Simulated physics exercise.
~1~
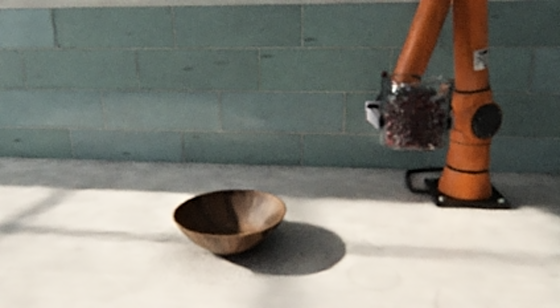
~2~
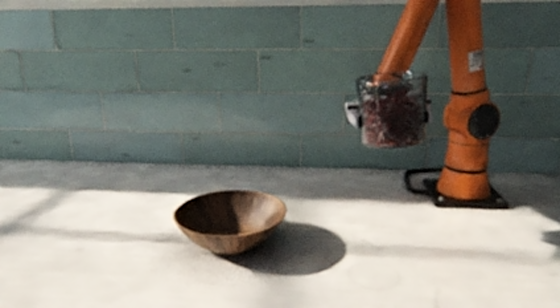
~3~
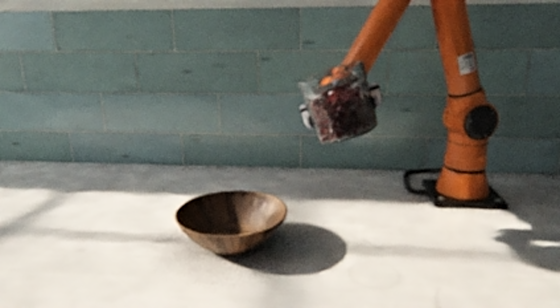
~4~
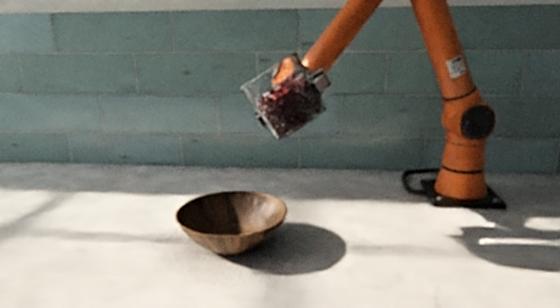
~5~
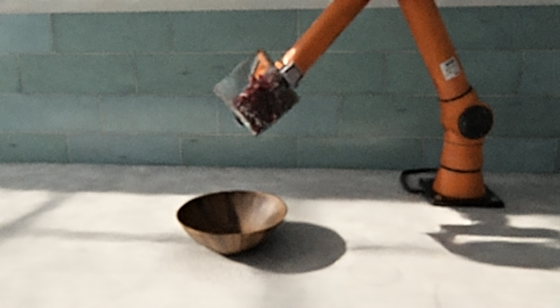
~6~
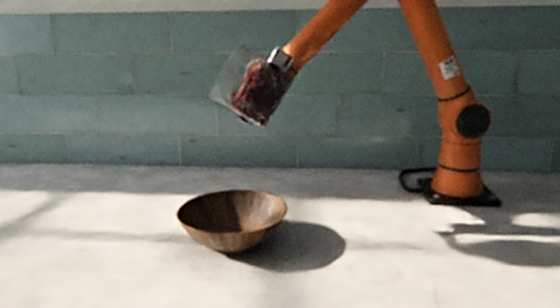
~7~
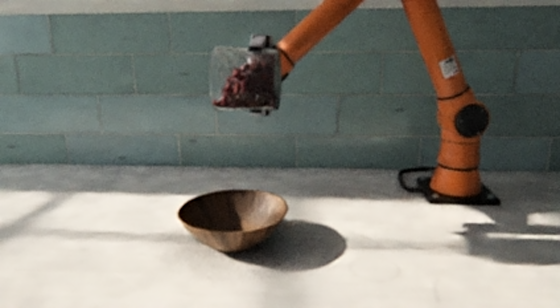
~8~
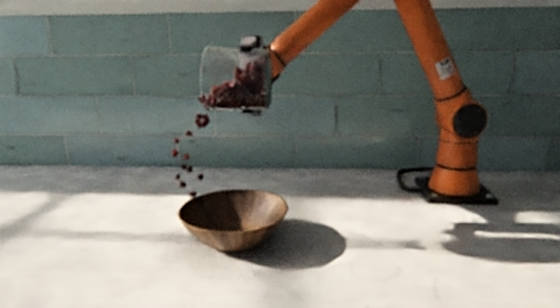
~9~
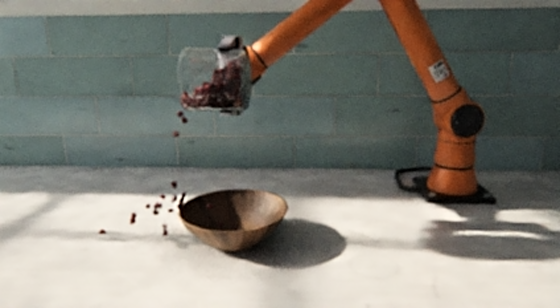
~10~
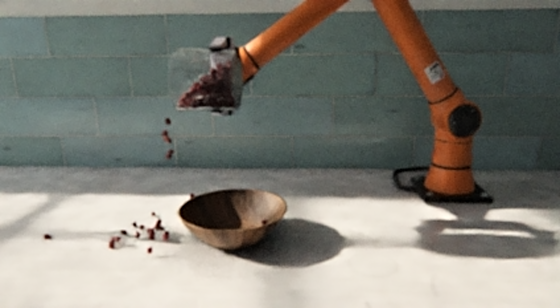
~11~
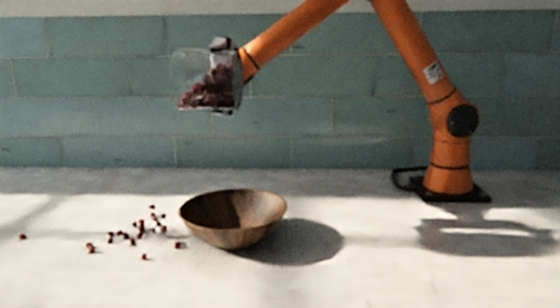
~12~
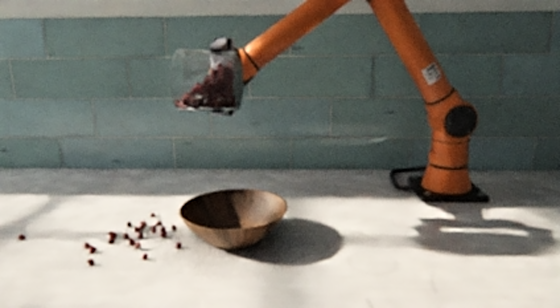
An orange robot arm at the right carries a clear cup of dark red beans across a pale tabletop before a grey-green block wall, seen from the front and slightly above. A brown bowl sits near the middle, its shadow falling to the right. The arm swings the cup left, leaning it until it lies on its side above the bowl. Some beans spill as the cup keeps moving left past the rim, and many scatter on the table left of the bowl. The arm stops, with most beans still in the sideways cup.
